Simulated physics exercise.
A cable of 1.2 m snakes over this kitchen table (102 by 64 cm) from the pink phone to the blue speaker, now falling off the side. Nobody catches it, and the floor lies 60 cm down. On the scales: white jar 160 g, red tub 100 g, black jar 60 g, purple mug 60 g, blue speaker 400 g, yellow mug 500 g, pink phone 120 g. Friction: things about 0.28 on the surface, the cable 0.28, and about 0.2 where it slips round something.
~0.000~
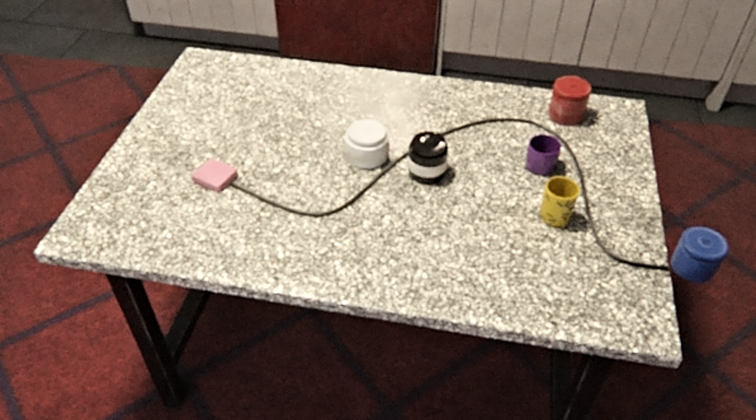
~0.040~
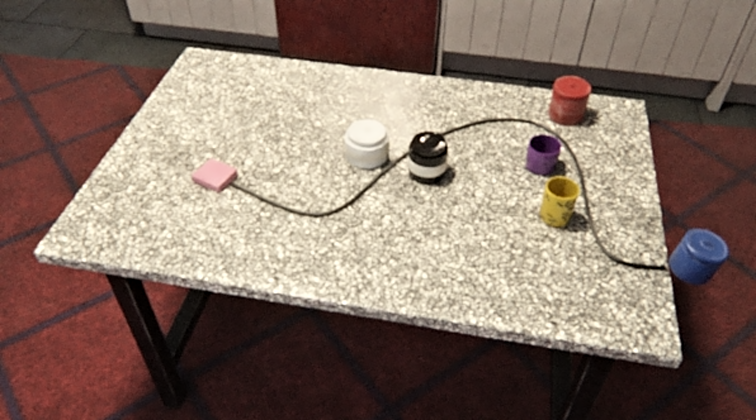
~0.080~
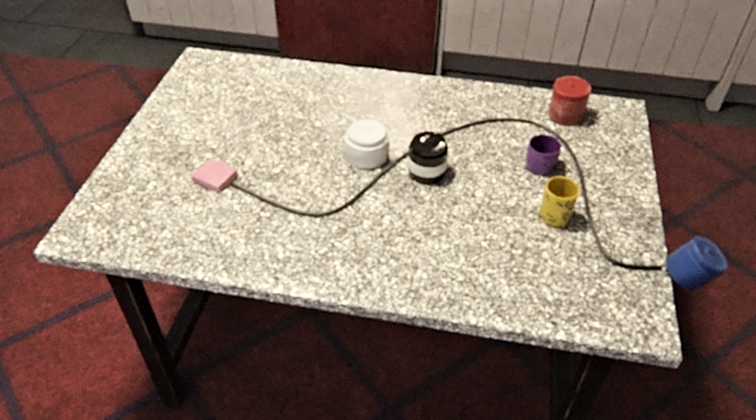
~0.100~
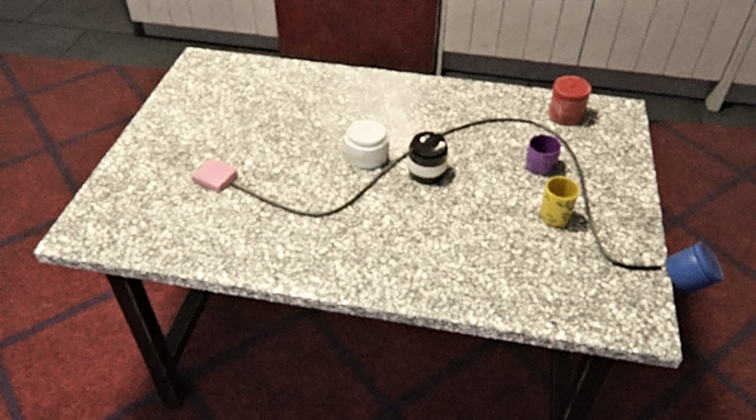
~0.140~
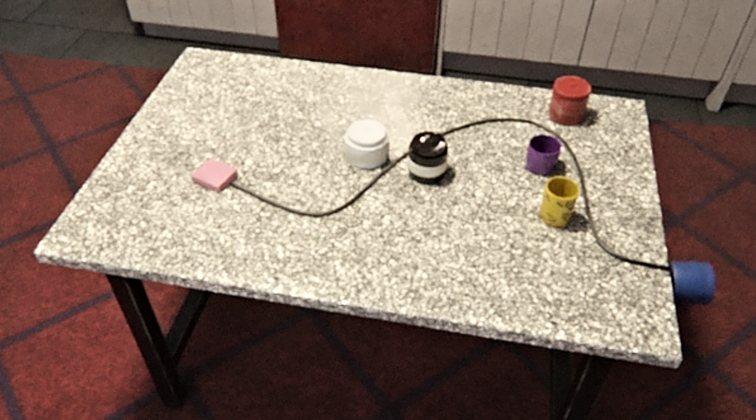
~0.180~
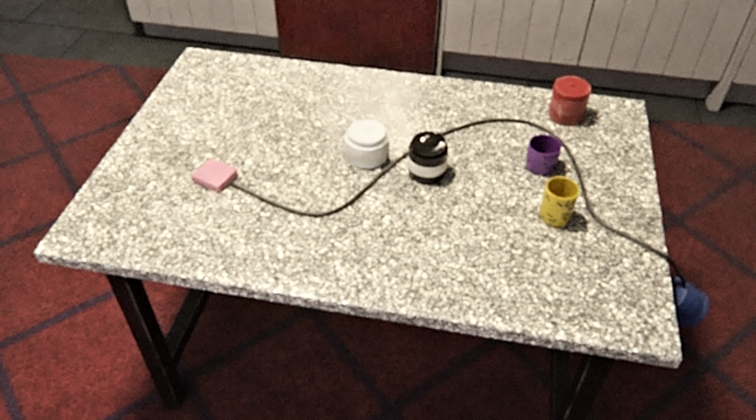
Blue speaker on a cable tilting over the table's right edge and dropping below it, drawing the nearby cable straighter behind it.
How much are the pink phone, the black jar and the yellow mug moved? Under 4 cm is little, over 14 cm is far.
Result: Pink phone travels a long way, black jar travels a long way, yellow mug stays in the low band.
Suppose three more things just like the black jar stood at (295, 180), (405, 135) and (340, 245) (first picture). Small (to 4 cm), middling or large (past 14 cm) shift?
In turn: Large, small, small.
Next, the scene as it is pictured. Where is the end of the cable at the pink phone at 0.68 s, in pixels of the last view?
At about (462, 204).
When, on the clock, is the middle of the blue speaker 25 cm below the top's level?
That is: 0.28 s.
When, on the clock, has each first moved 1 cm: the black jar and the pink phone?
About: Black jar 0.34 s, pink phone 0.36 s.
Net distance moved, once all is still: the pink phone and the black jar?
About: Pink phone 50 cm, black jar 25 cm.
After 0.4 s, the cable's tail end at (328, 171); pink phone 17 cm off its start, black jar 9 cm off its start, purple mug 10 cm off its start.
After 0.7 s, the cable's tail end at (462, 204); pink phone 45 cm off its start, black jar 25 cm off its start, purple mug on its side, 15 cm off its start.
After 0.9 s, the cable's tail end at (493, 201); pink phone 53 cm off its start at (512, 193), black jar 26 cm off its start at (466, 253), purple mug on its side, 15 cm off its start at (523, 207).
After 1.2 s, the cable's tail end at (493, 201); pink phone 53 cm off its start, black jar 26 cm off its start, purple mug on its side, 15 cm off its start.
After 2.4 s, the cable's tail end at (493, 201); pink phone 53 cm off its start at (512, 193), black jar 26 cm off its start at (466, 253), yellow mug 1 cm off its start at (564, 191), purple mug on its side, 15 cm off its start at (523, 207).
